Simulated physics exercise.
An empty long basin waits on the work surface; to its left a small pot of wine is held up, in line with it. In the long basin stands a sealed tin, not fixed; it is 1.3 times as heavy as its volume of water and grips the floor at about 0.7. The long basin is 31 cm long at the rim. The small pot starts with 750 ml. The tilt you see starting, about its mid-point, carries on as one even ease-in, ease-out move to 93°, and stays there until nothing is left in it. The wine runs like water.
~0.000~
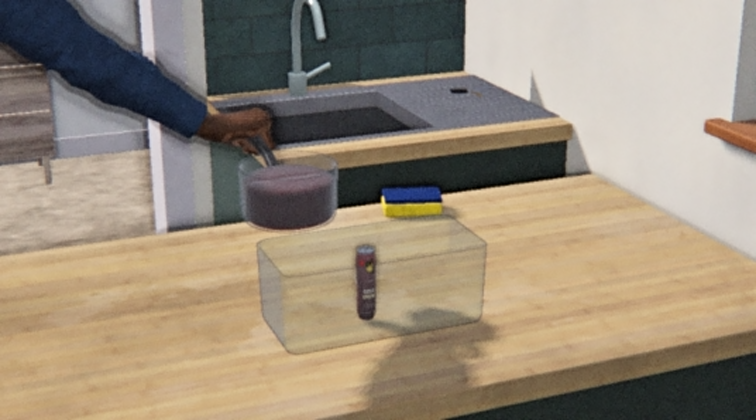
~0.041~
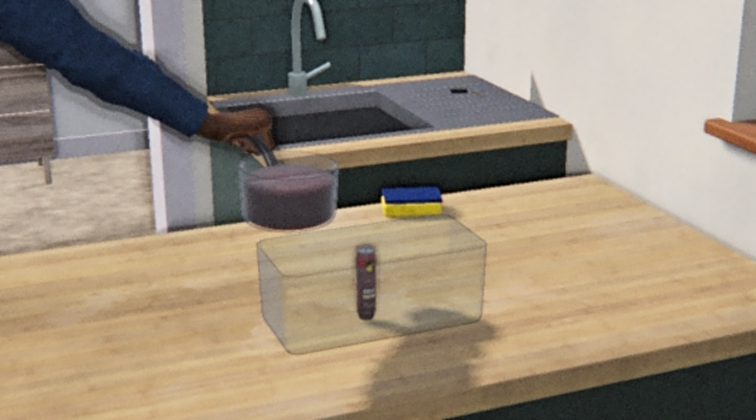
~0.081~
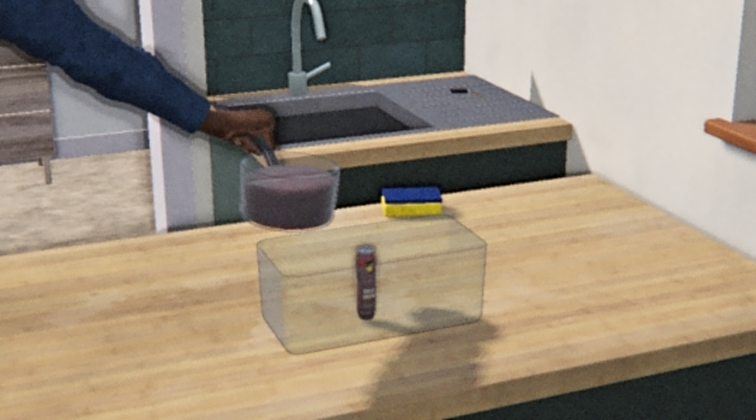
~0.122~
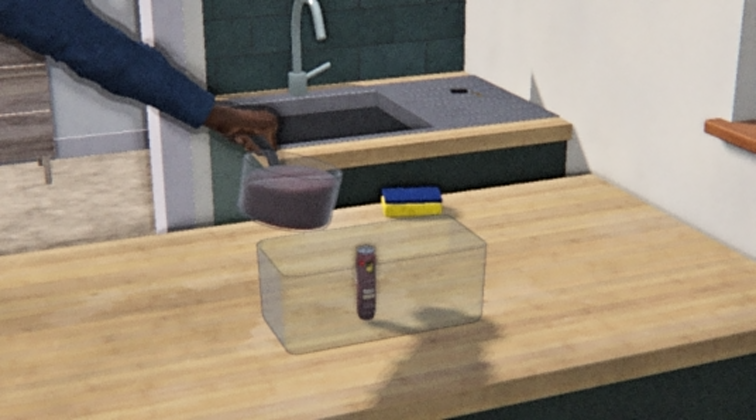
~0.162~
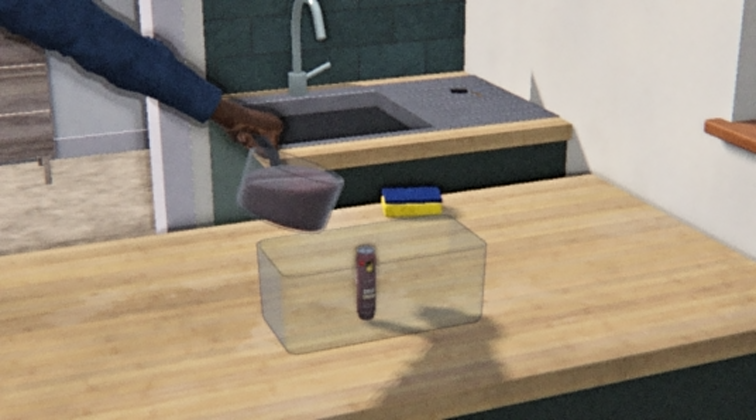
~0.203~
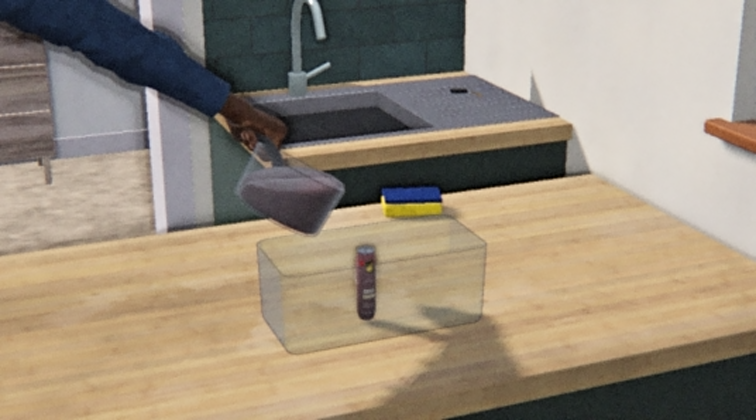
The footage shows a hand holding a small clear pot of dark liquid above a wooden counter, beside a clear basin with a small dark tin inside, then steadily tilting the pot toward the basin on its right.
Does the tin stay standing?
It falls.
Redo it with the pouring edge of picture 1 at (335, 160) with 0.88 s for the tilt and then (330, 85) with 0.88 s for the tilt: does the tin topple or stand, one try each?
First it stays up; then it stays up.
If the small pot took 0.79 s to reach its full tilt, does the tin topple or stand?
The tin remains upright.
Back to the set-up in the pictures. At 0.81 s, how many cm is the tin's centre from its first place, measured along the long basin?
About 4 cm.
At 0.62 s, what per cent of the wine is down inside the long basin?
About 80 per cent.
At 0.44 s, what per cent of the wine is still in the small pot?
Near 40 in a hundred.
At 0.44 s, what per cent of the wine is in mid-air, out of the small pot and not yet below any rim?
About 32 per cent.
By 0.44 s the tilt is 89° and 41 per cent is still to pour; the tin stands where it began.
By 0.62 s the tilt is 93° and 14 per cent is still to pour; the tin leans 4°.
By 0.81 s the tilt is 93° and 5 per cent is still to pour; the tin leans 37°.
By 1.01 s the tilt is 93° and 2 per cent is still to pour; the tin lies on its side.
At rest the tin lies on its side.
